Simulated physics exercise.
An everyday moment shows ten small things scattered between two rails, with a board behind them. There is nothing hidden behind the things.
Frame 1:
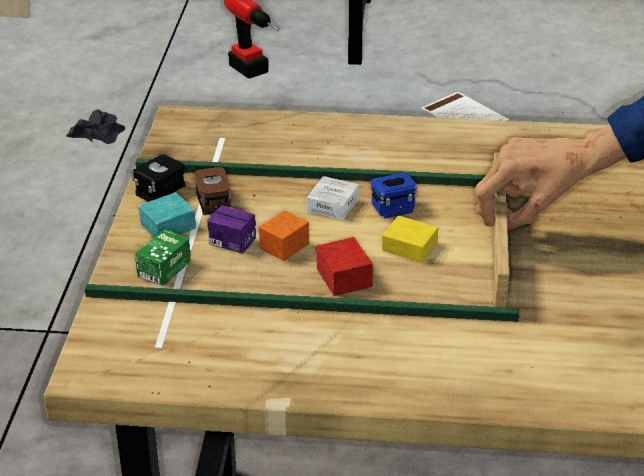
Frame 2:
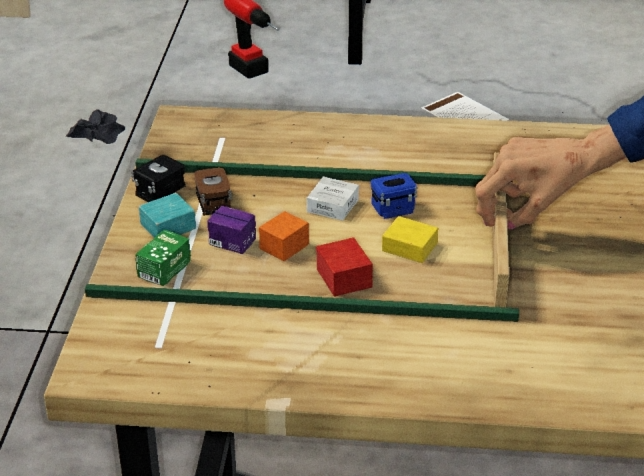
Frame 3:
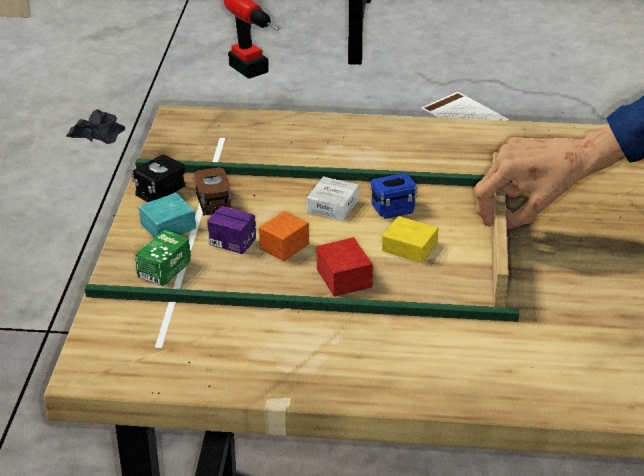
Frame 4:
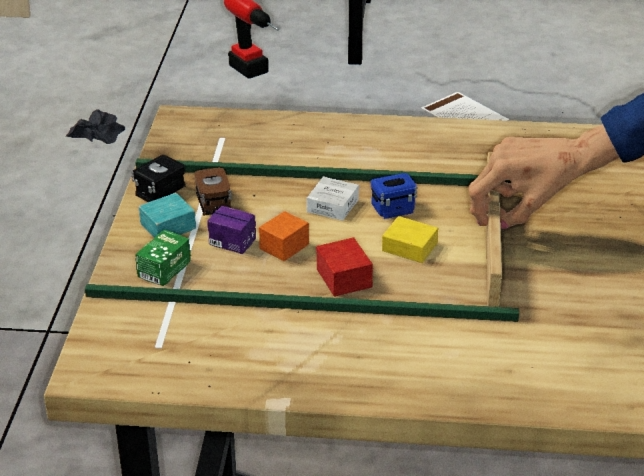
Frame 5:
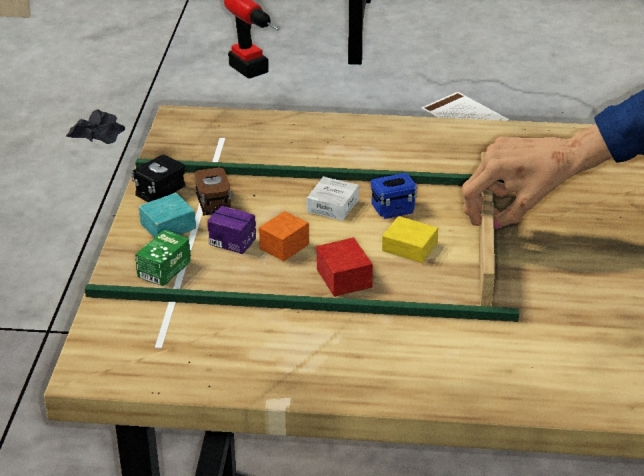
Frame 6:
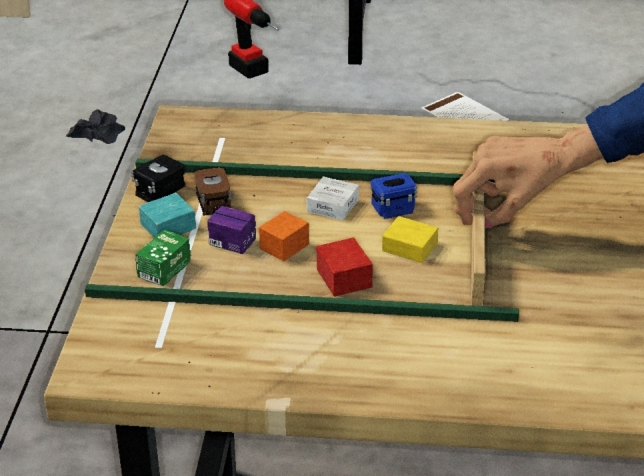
Hand sliding a wooden board slightly left between two green rails on a workbench, the scattered colourful small objects staying still.
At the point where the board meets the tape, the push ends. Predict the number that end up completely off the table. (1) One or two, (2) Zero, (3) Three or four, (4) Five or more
Option 3: Three or four.
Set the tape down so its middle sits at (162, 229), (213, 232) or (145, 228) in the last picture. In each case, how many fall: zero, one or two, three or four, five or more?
More than four; 1 or 2; 5 or more.
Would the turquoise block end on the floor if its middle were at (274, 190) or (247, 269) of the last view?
The turquoise block falls; stays on.
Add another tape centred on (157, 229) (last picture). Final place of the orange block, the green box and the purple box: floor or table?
The orange block? It does not stay. The green box? It does not stay. The purple box? It does not stay.
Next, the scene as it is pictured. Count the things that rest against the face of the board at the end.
It's 3.
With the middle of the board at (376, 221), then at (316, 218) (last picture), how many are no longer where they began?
The number moved is 4 and then 6.
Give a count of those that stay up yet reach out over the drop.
0, I think.
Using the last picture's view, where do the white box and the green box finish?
First at (147, 188); second at (123, 261).
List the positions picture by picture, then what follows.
In the first frame, black case (160, 179); turquoise block (168, 217); green box (164, 257); board (500, 228); tape (194, 231).
In the second frame, turquoise block (168, 217); white box (333, 198).
In the third frame, green box (164, 258); red block (344, 267).
In the fourth frame, black case (160, 179); yellow block (410, 240).
In the fifth frame, turquoise block (168, 217); board (486, 227).
In the sixth frame, black case (160, 179); turquoise block (168, 217); green box (164, 258); board (478, 226); tape (194, 231).
A little later, none off yet; black case at rest near (160, 179); turquoise block at rest near (168, 217); green box at rest near (164, 258).
When it is over, the number that fall off is three or four; down, purple box, brown case, turquoise block and black case.
